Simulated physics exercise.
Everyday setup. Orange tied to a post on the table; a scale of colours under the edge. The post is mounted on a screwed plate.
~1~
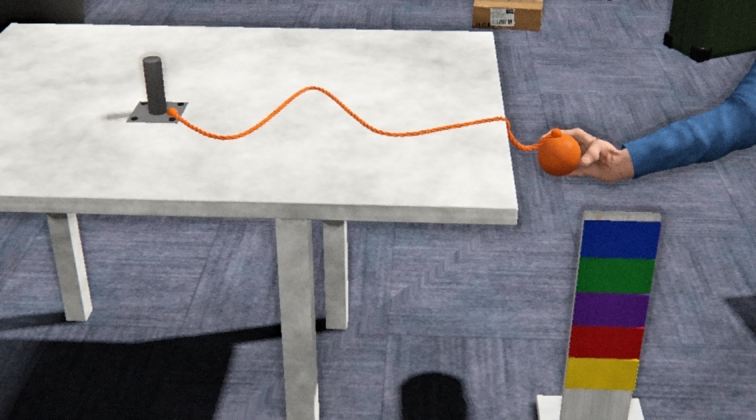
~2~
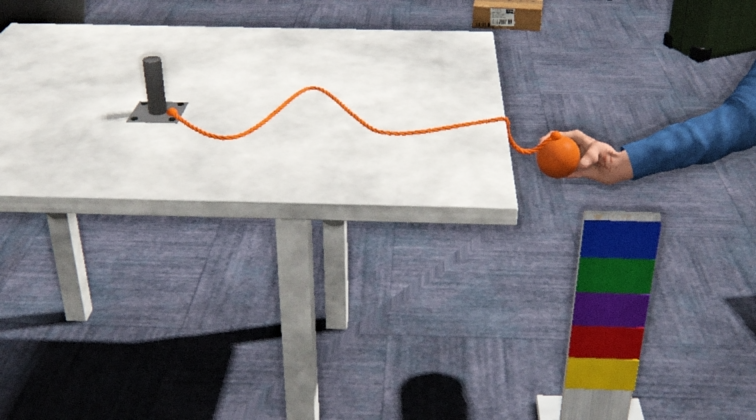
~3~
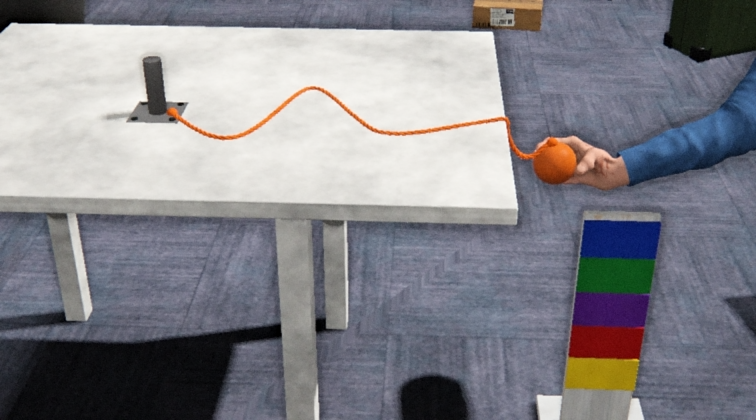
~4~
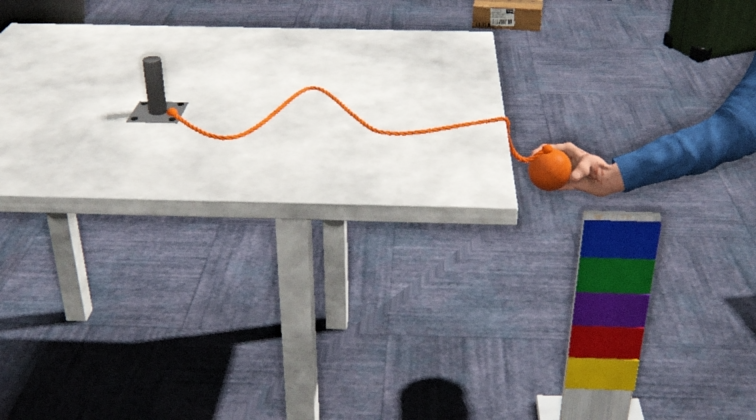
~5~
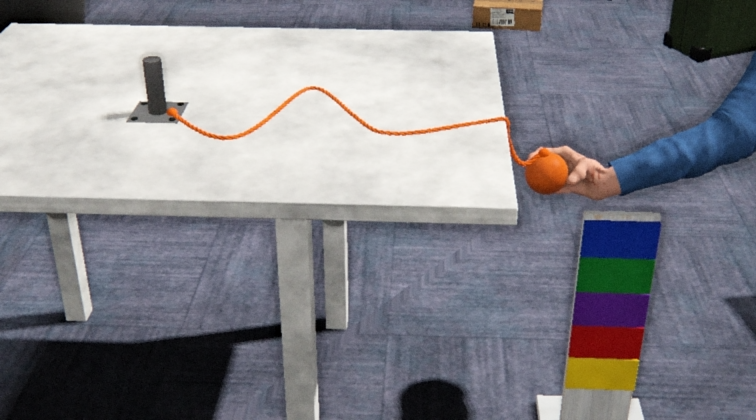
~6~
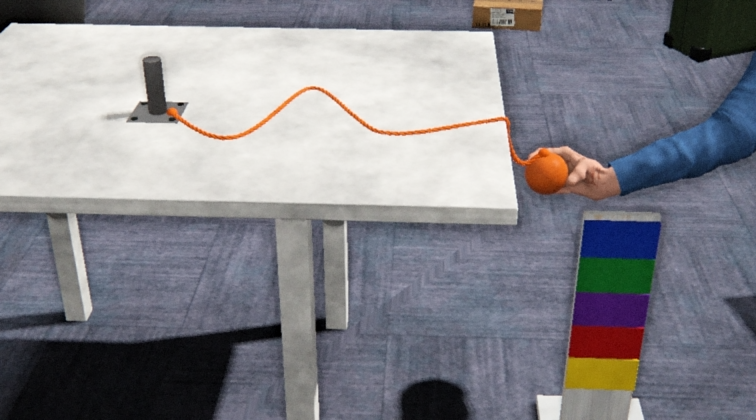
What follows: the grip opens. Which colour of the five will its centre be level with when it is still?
Its centre will be level with red.
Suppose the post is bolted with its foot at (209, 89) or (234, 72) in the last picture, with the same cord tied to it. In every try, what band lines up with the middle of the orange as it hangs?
Yellow; yellow.
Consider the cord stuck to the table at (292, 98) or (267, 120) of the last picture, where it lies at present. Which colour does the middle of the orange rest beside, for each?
First try green, second try purple.
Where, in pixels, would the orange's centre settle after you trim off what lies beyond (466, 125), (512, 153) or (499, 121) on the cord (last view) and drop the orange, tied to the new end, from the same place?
The places are (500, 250), (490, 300) and (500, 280).
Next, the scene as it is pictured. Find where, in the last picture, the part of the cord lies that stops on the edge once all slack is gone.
It's the piece you see at (358, 119).
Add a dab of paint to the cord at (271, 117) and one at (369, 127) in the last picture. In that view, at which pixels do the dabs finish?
Around (326, 115); the other one around (505, 142).
A little later, orange near (498, 317); level with purple.
Next, orange near (487, 347); level with red.
When it is over, orange near (488, 345); level with red. Its middle rests at the red band.
